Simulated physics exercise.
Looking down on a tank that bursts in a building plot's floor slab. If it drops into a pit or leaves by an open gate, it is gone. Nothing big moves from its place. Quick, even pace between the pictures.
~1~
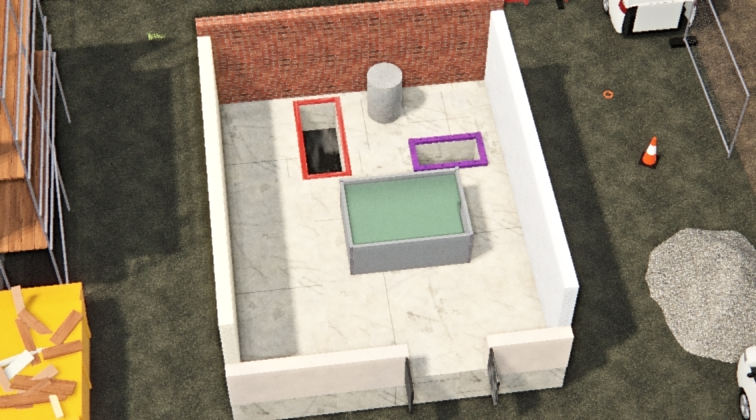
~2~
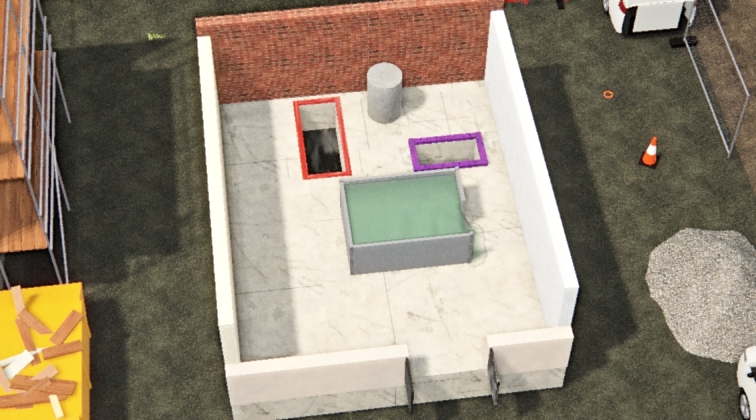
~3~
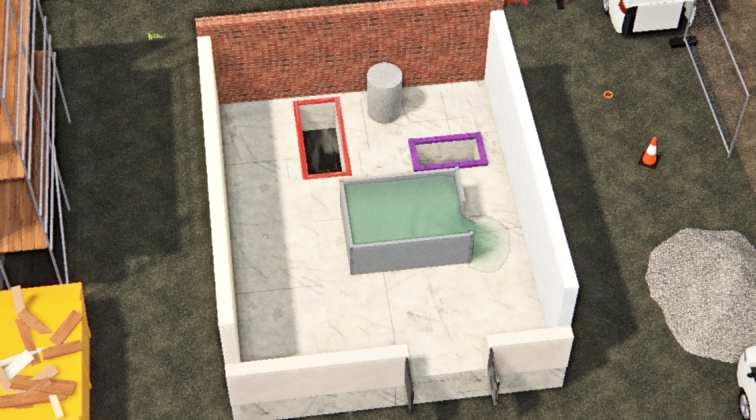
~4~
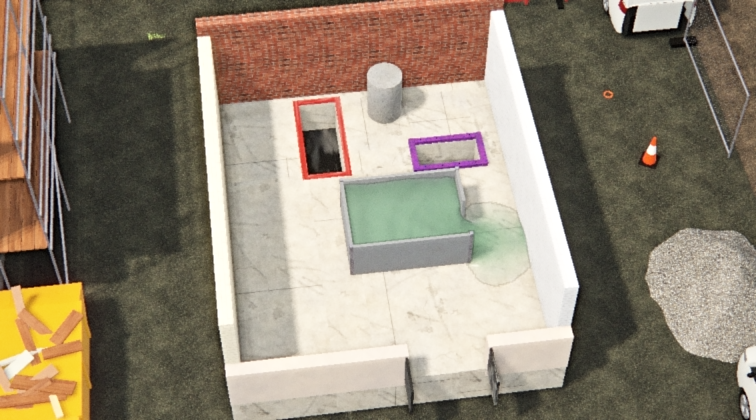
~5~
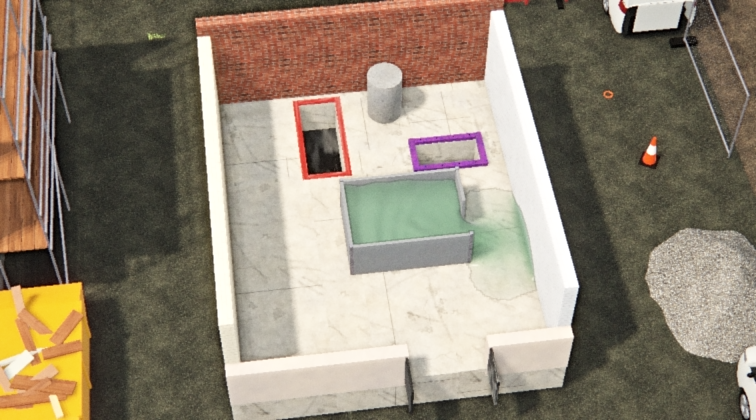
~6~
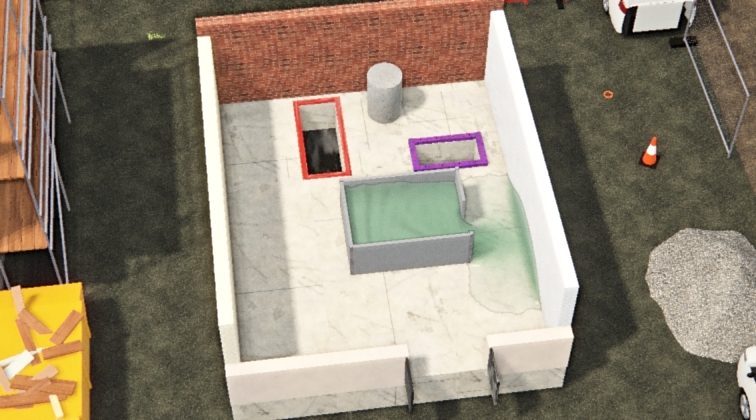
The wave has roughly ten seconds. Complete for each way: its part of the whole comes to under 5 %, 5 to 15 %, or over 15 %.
The gate's part comes to 5 to 15 %; the red pit's part comes to 5 to 15 %; the purple pit's part comes to 5 to 15 %.
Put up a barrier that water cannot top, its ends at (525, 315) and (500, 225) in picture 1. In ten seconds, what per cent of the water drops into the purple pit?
I'd put the purple pit at roughly 10 %.
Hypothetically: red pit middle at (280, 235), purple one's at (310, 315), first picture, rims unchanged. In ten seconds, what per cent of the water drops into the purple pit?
Share for purple: 0 in a hundred.
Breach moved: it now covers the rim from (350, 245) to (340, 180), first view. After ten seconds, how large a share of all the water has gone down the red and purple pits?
Red: 35 percent; purple: 0 percent.
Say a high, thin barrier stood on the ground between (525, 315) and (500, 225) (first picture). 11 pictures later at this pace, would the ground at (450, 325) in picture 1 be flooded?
Swamped.
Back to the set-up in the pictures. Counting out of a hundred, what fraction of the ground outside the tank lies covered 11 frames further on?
Near 30 in a hundred.
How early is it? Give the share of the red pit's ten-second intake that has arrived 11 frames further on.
Close to 0 out of every hundred.
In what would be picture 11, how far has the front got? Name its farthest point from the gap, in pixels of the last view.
Best guess: Near (486, 113).
A moment on, water covers 15 % of the floor; the gate 0 %, the red pit 0 %, the purple pit 0 %.
Next, water covers 30 % of the floor; the gate 0 %, the red pit 0 %, the purple pit 2 %.
Then, water covers 60 % of the floor; the gate 3 %, the red pit 0 %, the purple pit 5 %.
Later, water covers 85 % of the floor; the gate 7 %, the red pit 3 %, the purple pit 7 %.
In the end, water covers 100 % of the floor; the gate 10 %, the red pit 10 %, the purple pit 7 %.
